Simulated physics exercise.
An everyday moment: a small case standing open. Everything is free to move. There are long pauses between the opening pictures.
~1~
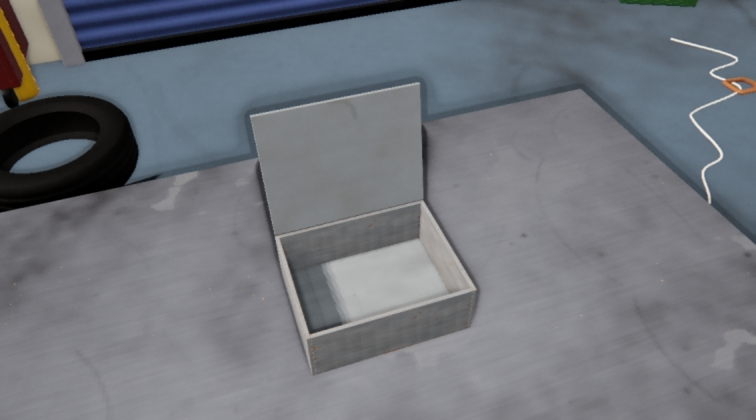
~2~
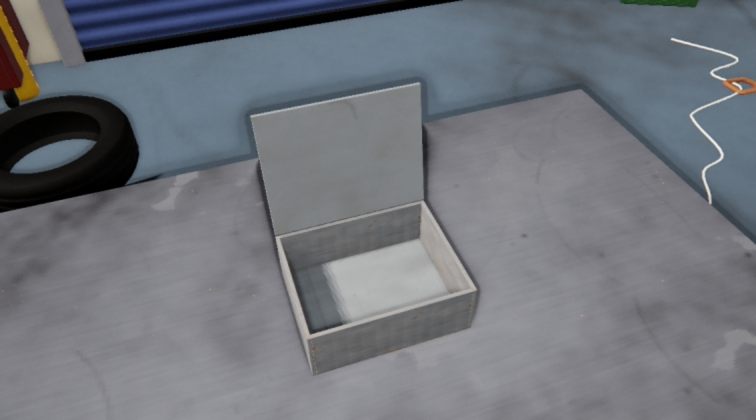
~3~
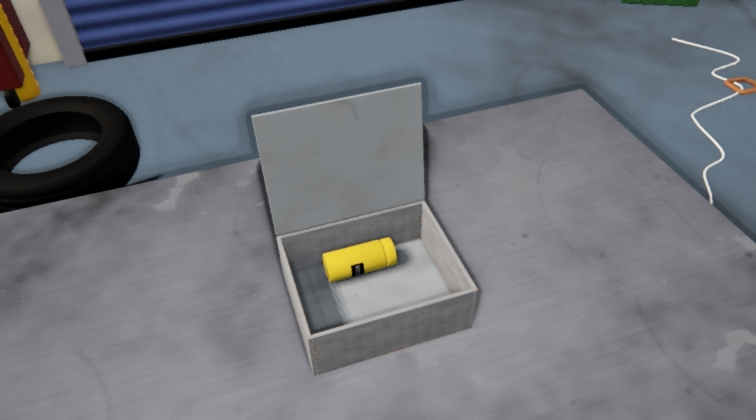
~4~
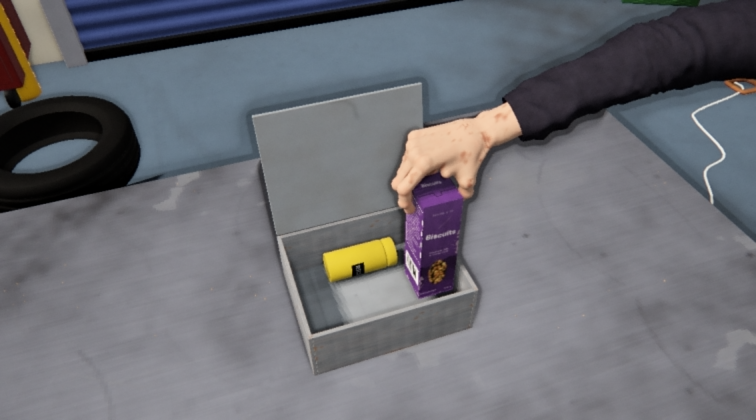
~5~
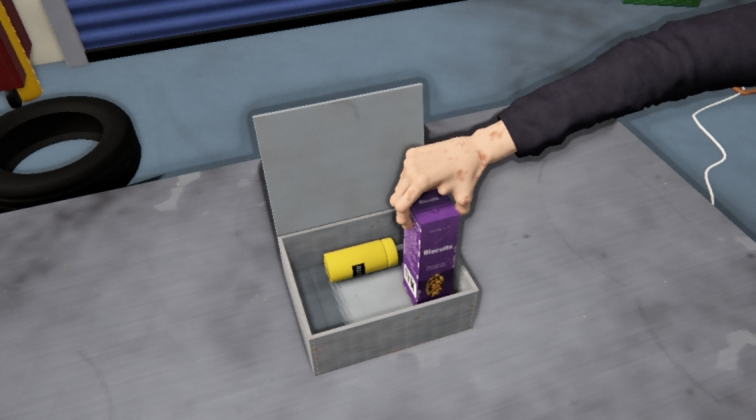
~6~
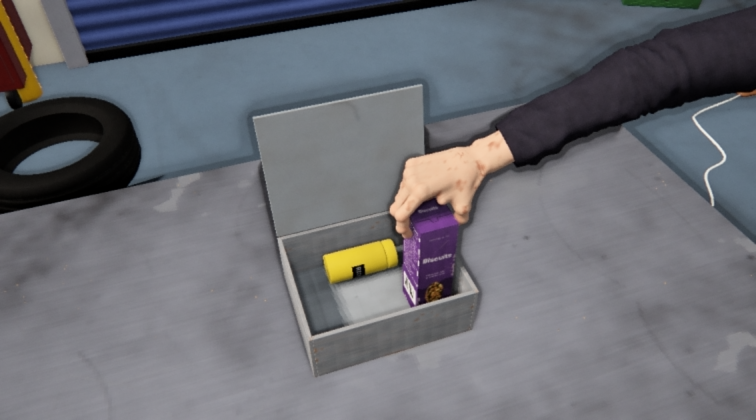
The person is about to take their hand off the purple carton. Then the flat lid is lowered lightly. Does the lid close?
Outcome: The lid will not close.
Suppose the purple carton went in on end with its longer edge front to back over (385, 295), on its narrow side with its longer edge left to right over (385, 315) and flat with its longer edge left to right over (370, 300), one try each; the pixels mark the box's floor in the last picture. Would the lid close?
First try: It is held up; second try: It sits on the rim; third try: It sits on the rim.
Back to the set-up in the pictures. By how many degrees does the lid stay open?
Some 45° above the rim.
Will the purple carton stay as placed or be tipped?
The purple carton keeps its pose.
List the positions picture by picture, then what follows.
In the first picture, the last thing is not in view yet.
In the second picture, the last thing is not in view yet.
In the third picture, the last thing is not in view yet; yellow shaker (360, 259).
The fourth picture shows still above its spot; purple carton (432, 238); yellow shaker (360, 259).
The fifth picture shows still above its spot; purple carton (429, 252); yellow shaker (361, 260).
The sixth picture shows in place under the hand; purple carton (428, 260); yellow shaker (361, 261).
Then, 1.10 s after the last picture, lid starting down.
Then, 1.40 s after the last picture, lid 73° above the rim.
Then, 1.60 s after the last picture, lid 57° above the rim.
At rest, lid 46° above the rim; both in place. Seen from the same camera at the end, purple carton near (428, 260).
